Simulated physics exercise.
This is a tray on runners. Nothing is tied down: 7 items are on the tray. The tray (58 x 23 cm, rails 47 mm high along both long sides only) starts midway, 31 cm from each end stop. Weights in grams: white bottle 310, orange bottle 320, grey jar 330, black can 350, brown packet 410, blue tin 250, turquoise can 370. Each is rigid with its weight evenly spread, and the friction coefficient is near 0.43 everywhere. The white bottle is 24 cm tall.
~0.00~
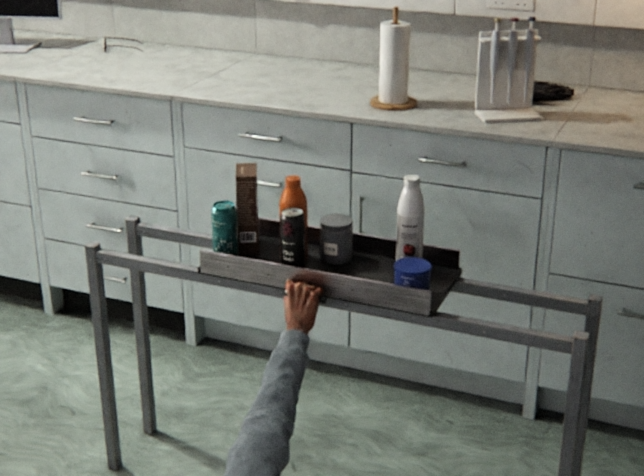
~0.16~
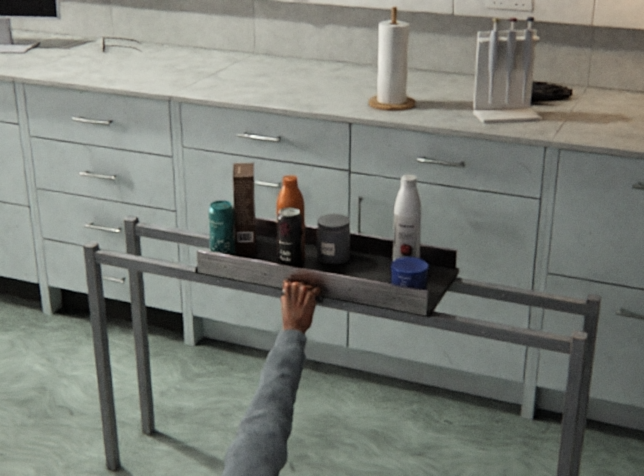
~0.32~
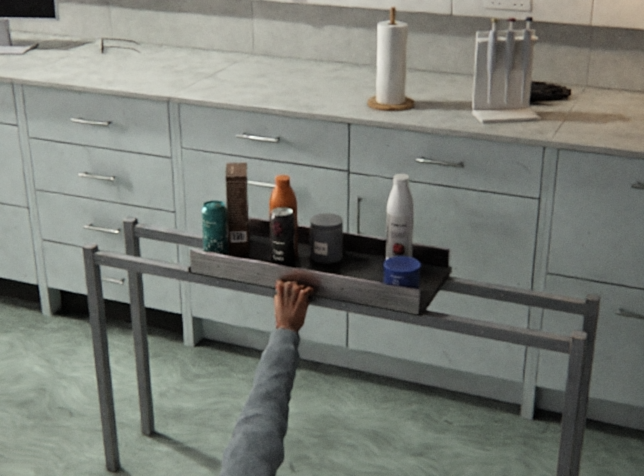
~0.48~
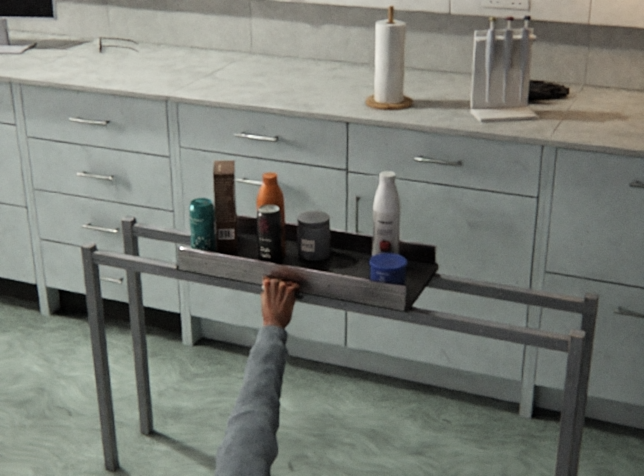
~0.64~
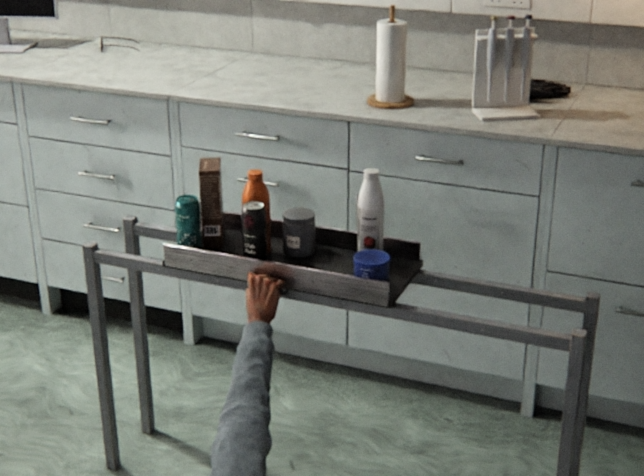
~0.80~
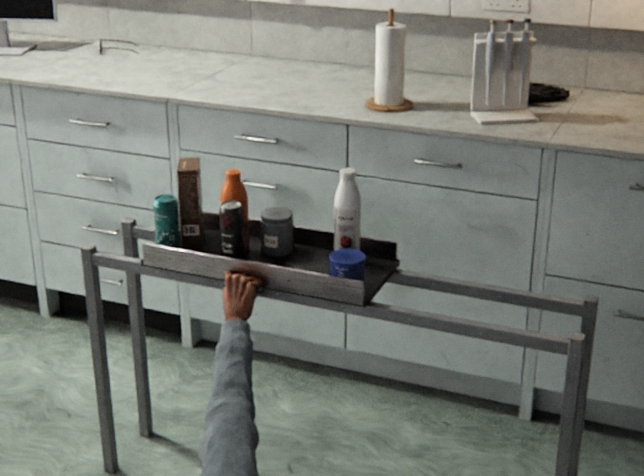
In a kitchen with pale cabinets, a hand grips the near side of a dark tray of bottles, a jar, cans and other containers resting across two metal rails. The tray barely shifts at first, then the hand slides it steadily left along the rails, the items staying upright and moving with it.
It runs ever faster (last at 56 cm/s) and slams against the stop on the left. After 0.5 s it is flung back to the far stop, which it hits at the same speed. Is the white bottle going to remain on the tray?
The white bottle keeps to its tray.
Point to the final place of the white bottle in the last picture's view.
At about (467, 294).
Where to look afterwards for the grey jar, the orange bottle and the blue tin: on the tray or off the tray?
The grey jar ends on the tray; the orange bottle is still on the tray; the blue tin ends on the tray.
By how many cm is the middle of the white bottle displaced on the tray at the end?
About 19 cm.
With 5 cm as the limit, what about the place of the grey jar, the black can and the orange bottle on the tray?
The grey jar stays put; the black can ends elsewhere; the orange bottle holds its spot.
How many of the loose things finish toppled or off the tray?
That comes to 4.
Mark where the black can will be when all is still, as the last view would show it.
At about (375, 283).
After 2.10 s, tray 28 cm left; brown packet and turquoise can now off the tray; white bottle leaning 55° near (246, 216); black can on its side.
After 3.00 s, tray 8 cm left; white bottle on its side near (295, 266); black can on its side; grey jar slid 3 cm.
At rest (5.3 s), off the tray, brown packet and turquoise can; tipped over on the tray, white bottle and black can; the other 3 in place, give or take 5 cm. In the last view, white bottle near (467, 294).
